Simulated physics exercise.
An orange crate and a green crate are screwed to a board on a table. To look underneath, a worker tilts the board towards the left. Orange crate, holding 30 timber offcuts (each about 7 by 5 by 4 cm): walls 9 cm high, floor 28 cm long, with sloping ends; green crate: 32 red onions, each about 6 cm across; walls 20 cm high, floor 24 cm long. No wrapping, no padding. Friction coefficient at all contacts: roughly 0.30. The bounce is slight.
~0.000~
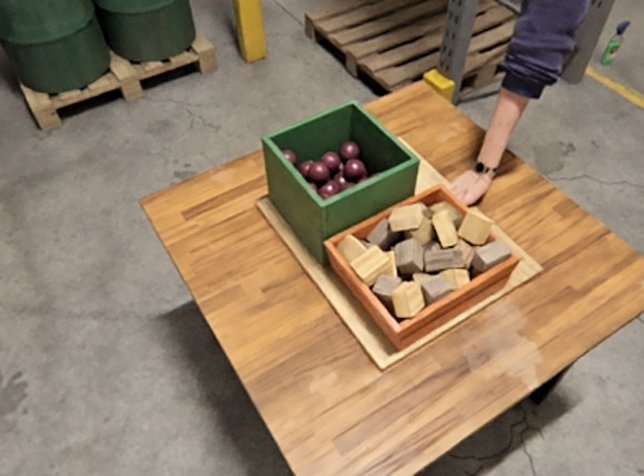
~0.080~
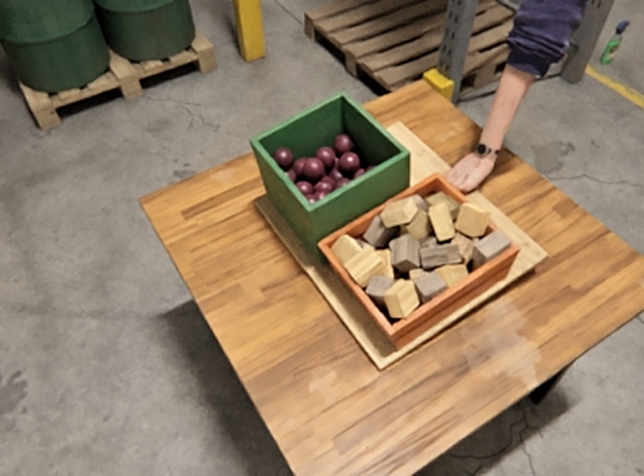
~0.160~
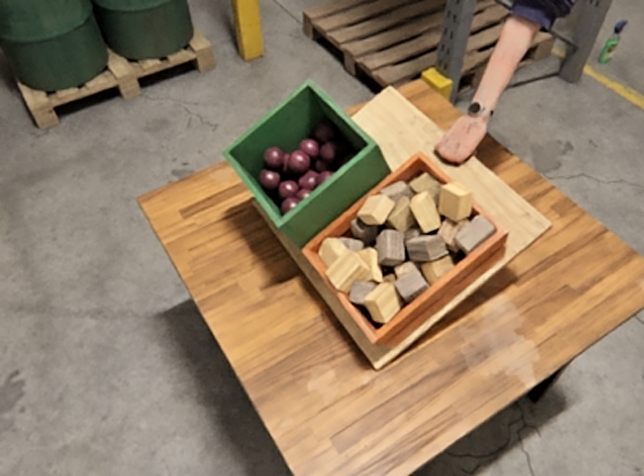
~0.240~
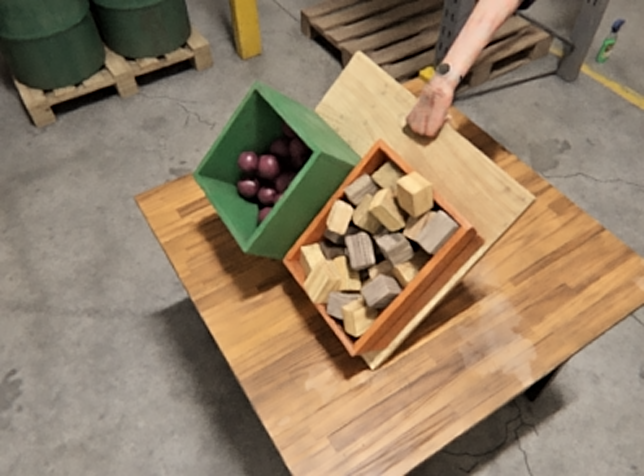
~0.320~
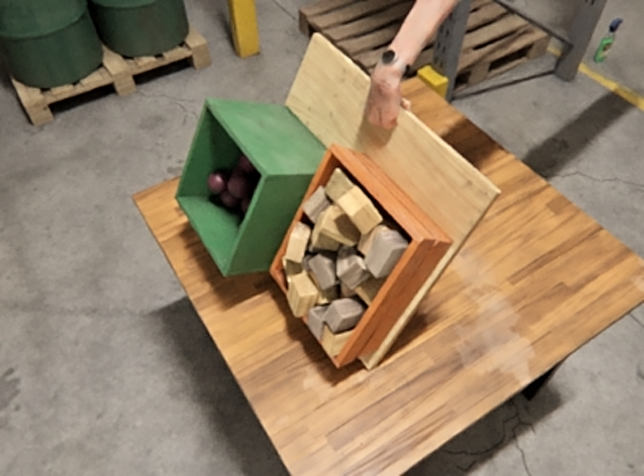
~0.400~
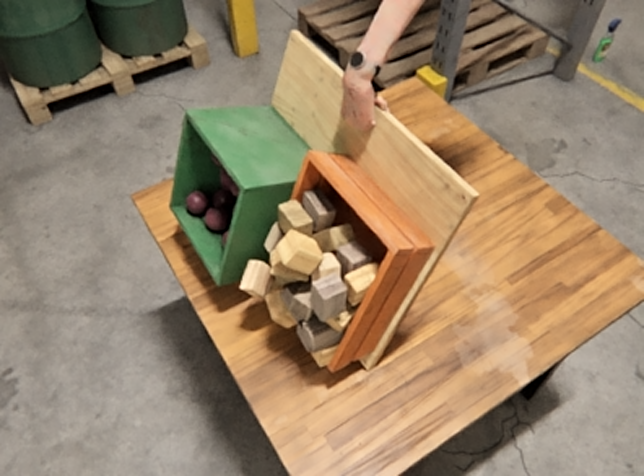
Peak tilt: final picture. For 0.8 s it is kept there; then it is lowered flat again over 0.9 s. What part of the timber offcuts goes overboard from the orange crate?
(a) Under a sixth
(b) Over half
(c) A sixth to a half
b, over half.
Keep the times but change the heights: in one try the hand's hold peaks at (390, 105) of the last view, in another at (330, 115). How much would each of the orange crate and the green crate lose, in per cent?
Orange crate: 60 %, then 90 %; green crate: 10 %, then 40 %.
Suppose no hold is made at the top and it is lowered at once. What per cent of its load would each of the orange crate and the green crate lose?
In that case orange crate 80, green crate 10 per cent.
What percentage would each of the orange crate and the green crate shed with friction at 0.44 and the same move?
Then orange crate 60, green crate 10 per cent.
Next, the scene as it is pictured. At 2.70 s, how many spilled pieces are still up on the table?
The number is some 8.
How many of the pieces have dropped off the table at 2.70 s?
Estimate - about 20 in total.
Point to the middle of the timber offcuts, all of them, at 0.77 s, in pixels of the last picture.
I'd put it close to (240, 379).
After 0.77 s, tilt 69°; 24 of 30 out of the orange crate and 4 of 32 out of the green crate.
After 1.23 s, tilt 69°; 24 of 30 out of the orange crate and 4 of 32 out of the green crate.
After 1.87 s, tilt 11°; 24 of 30 out of the orange crate and 4 of 32 out of the green crate.
Outcome (at 2.70 s), 24 of 30 out of the orange crate and 4 of 32 out of the green crate. Asked share, 24 of 30, 80 per cent.
